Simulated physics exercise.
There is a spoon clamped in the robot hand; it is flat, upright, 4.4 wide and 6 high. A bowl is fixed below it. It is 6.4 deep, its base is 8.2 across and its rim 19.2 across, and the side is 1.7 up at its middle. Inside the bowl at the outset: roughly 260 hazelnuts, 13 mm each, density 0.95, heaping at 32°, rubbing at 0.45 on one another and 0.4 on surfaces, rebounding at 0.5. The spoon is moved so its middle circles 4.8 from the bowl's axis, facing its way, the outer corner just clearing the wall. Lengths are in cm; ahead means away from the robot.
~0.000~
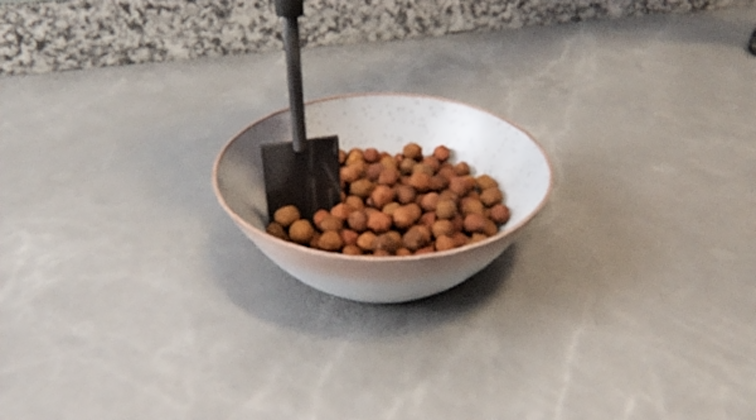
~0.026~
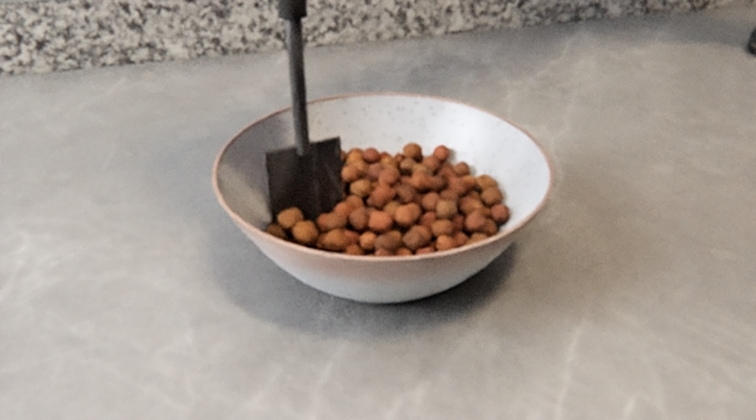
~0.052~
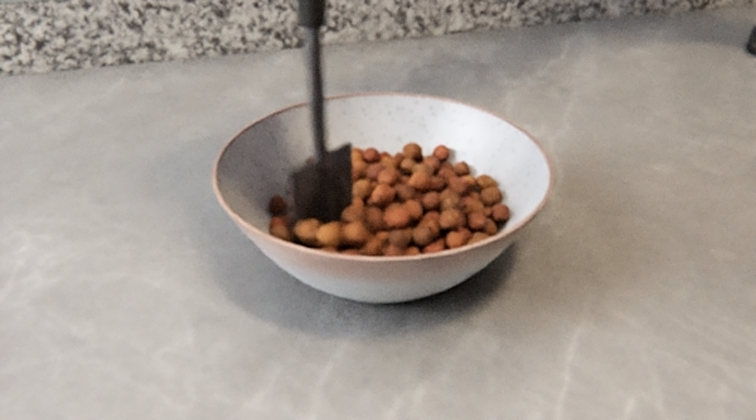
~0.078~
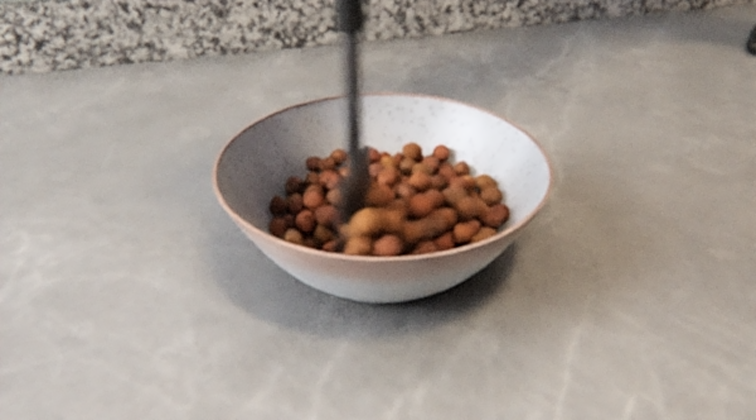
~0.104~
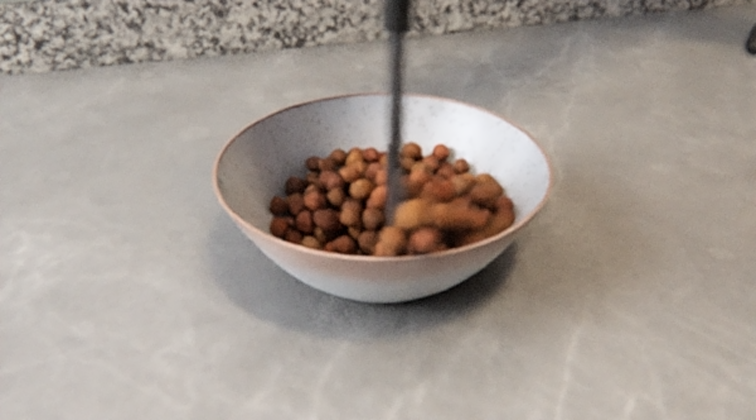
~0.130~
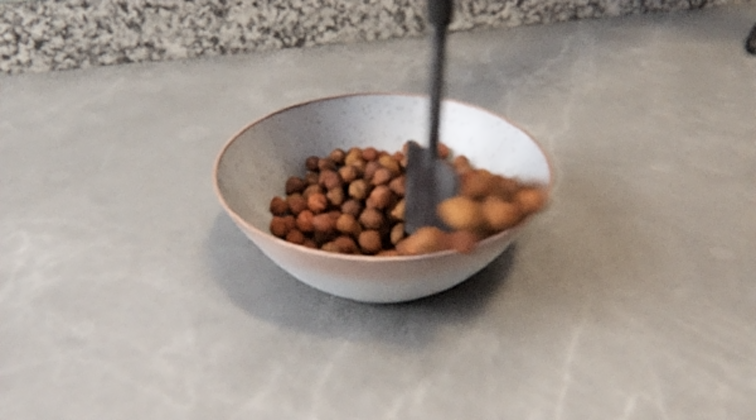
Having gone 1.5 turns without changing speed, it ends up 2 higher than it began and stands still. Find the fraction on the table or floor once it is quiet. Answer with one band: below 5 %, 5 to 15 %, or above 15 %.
Above 15 %.
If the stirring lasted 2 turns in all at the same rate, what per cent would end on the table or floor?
It would be around 35 percent.
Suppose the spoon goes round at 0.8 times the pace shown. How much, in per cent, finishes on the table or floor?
Close to 20 in a hundred.
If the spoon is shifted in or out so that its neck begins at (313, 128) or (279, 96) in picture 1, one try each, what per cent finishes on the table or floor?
30 and 5 per cent.
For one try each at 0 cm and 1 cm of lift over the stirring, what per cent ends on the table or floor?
Trial one: Roughly 50 %; trial two: Roughly 40 %.
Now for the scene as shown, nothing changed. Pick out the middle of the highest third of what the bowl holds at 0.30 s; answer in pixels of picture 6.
Near (340, 135).
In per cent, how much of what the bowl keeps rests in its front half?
Close to 55 in a hundred.
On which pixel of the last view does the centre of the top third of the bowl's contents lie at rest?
Close to (383, 215).
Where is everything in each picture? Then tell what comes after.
The spoon neck at (298, 116), 0° round; upper third of the load around (392, 202), from x 275 to 500, top at y 150; 258 in the bowl, in the first picture.
The spoon neck at (301, 119), 8° round; upper third of the load around (389, 205), from x 275 to 500, top at y 150, in the second picture.
The spoon neck at (319, 130), 31° round; upper third of the load around (392, 211), from x 280 to 500, top at y 150, in the third picture.
The spoon neck at (353, 138), 56° round; upper third of the load around (407, 212), from x 280 to 500, top at y 150, in the fourth picture.
The spoon neck at (395, 138), 82° round; upper third of the load around (426, 208), from x 280 to 505, top at y 150, in the fifth picture.
The spoon neck at (434, 130), 107° round; upper third of the load around (457, 196), from x 280 to 535, top at y 150; 253 in the bowl, 5 in flight or on the tool, in the sixth picture.
After 0.30 s, 272° round, highest piece 11 above the table; 219 in the bowl, 13 on the table or floor, 26 in flight or on the tool.
After 0.47 s, 78° round, highest piece 10 above the table; 187 in the bowl, 59 on the table or floor, 12 in flight or on the tool.
After 0.76 s, 180° round, highest piece 5 above the table; 186 in the bowl, 72 on the table or floor.
After 1.46 s, 180° round, highest piece 5 above the table; 186 in the bowl, 72 on the table or floor.
In the end, 186 in the bowl, 72 on the table or floor. That is 28 % on the table or floor.
